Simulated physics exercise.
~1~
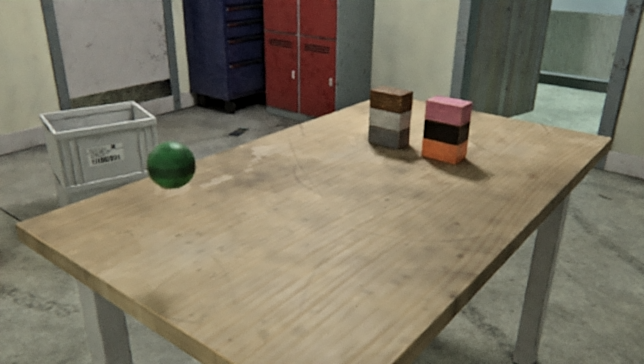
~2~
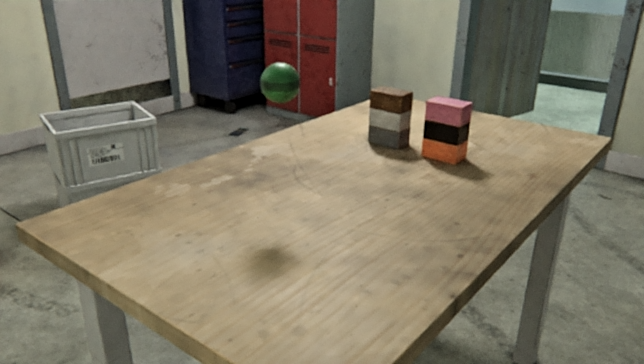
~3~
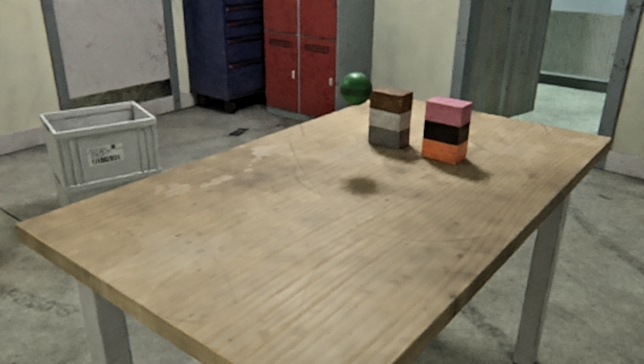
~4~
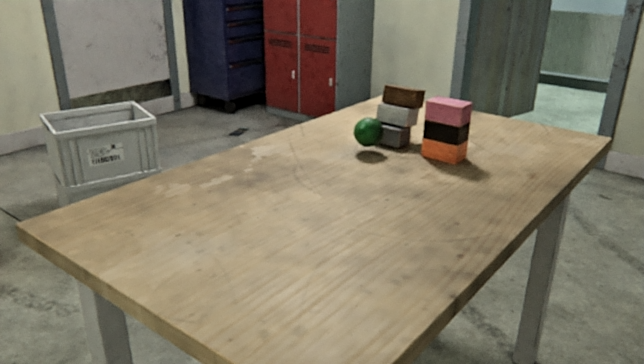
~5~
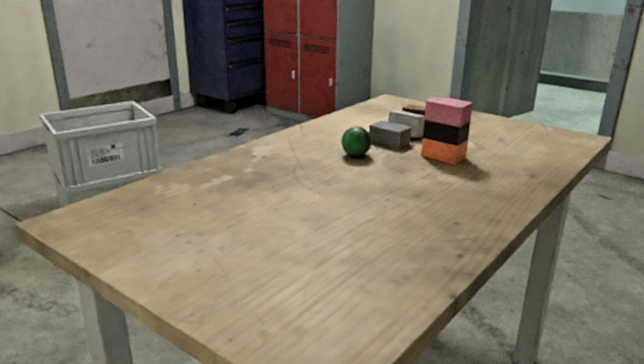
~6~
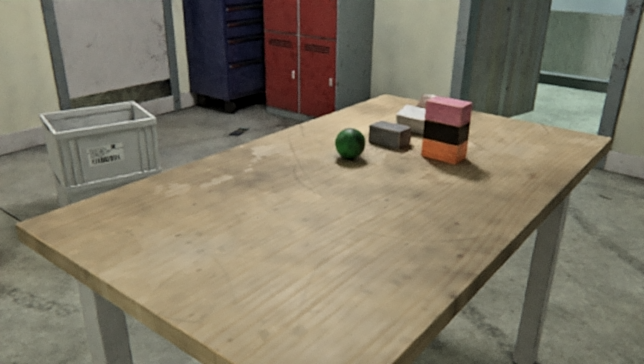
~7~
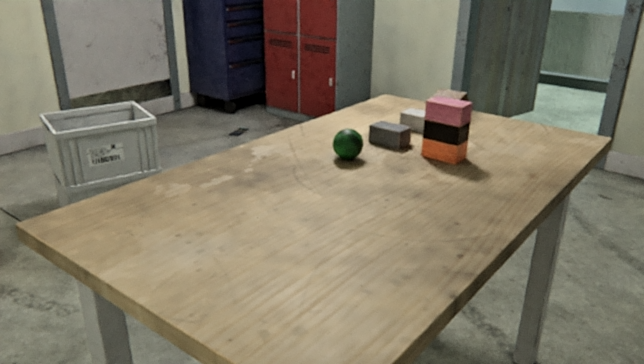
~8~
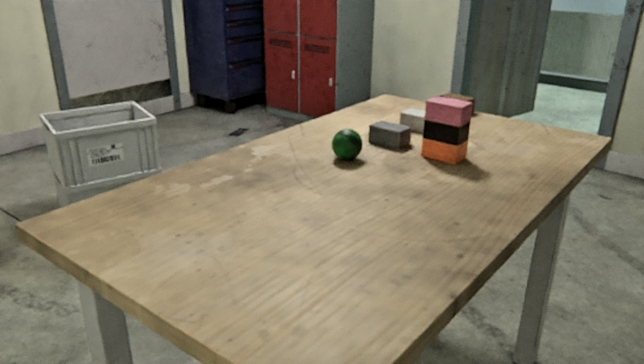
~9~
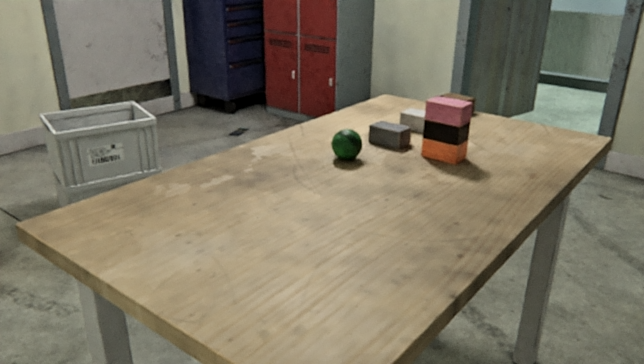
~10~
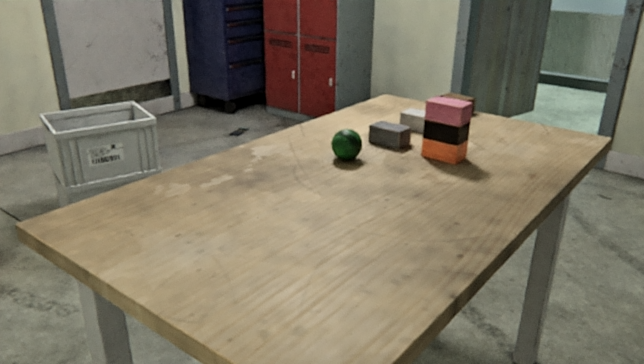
A green ball flew rightward over a wooden table and struck the left of two small block stacks, knocking its brown and white blocks off behind, then rolled back slightly and stopped near the grey block, while the pink, black and orange stack stayed standing.
